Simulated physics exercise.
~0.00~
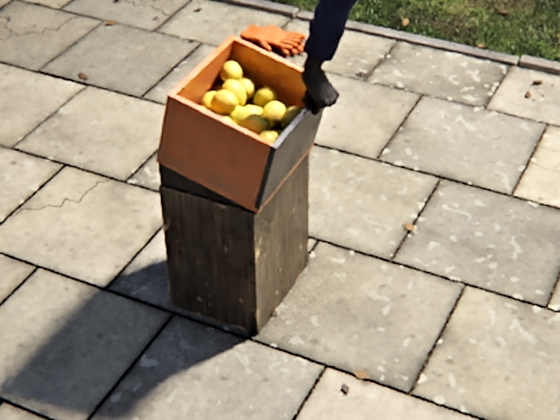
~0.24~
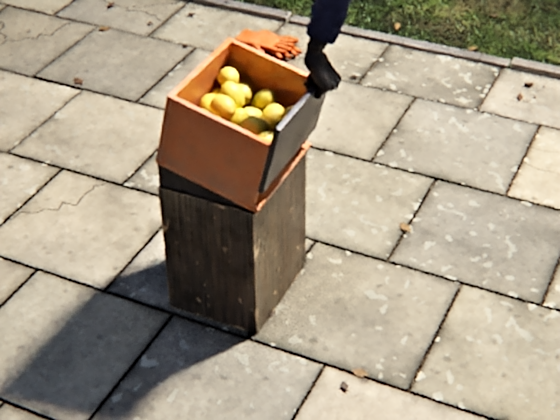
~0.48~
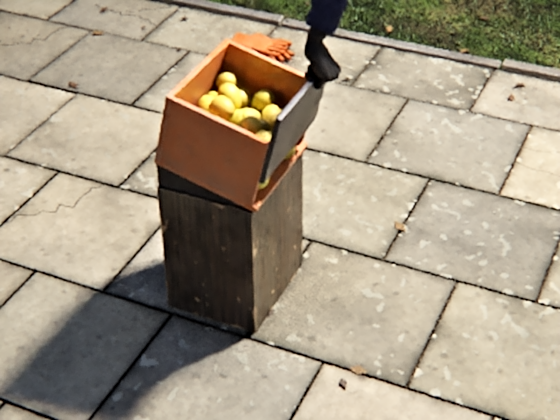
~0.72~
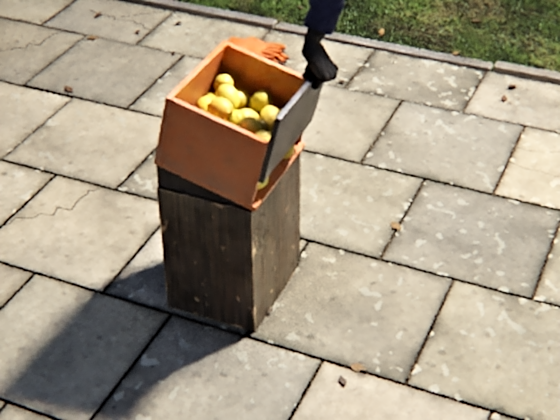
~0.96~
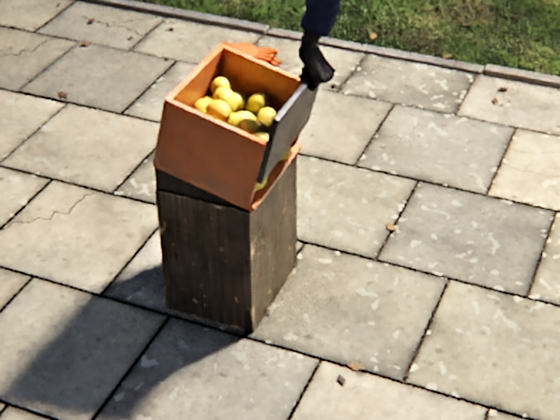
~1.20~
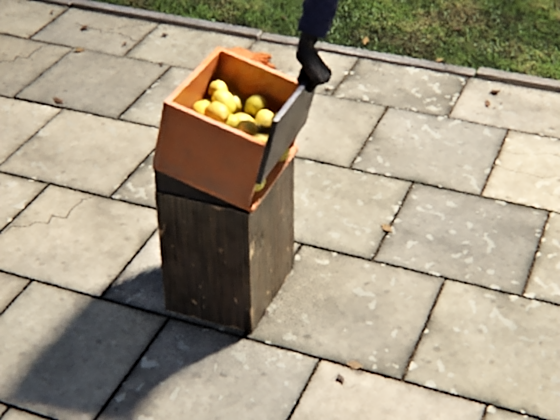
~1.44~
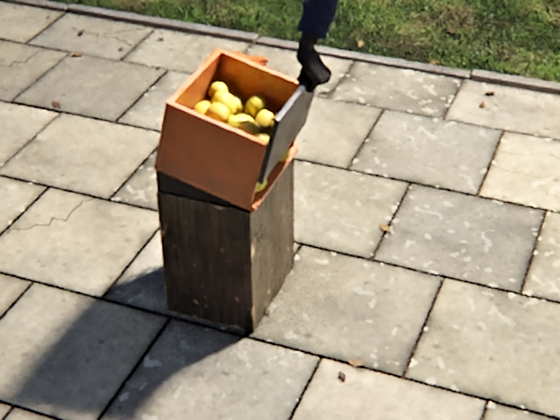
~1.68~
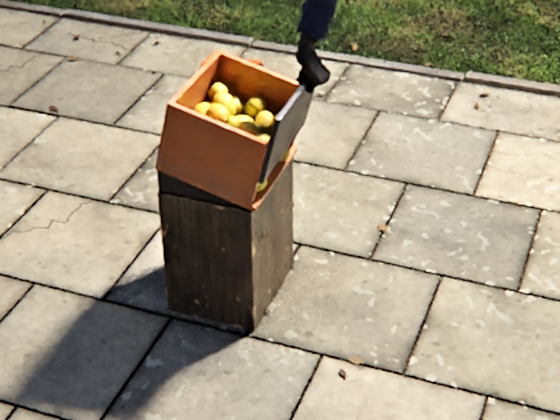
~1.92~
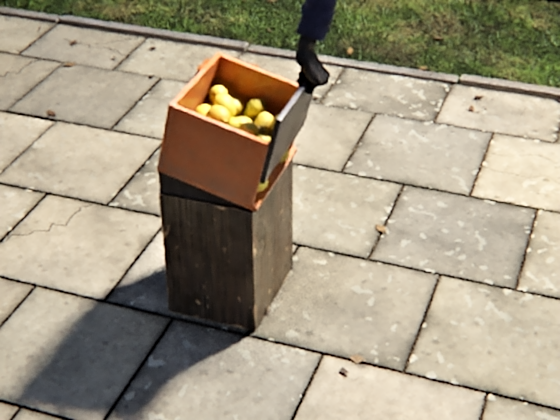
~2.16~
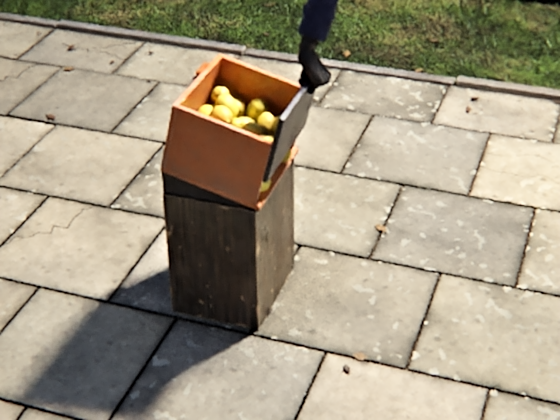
In the video, a gloved hand draws up the dark sliding gate at the right end of a tilted orange bin of lemons on a wooden block, then holds it partly raised. The lemons stay inside as the view drifts slightly.
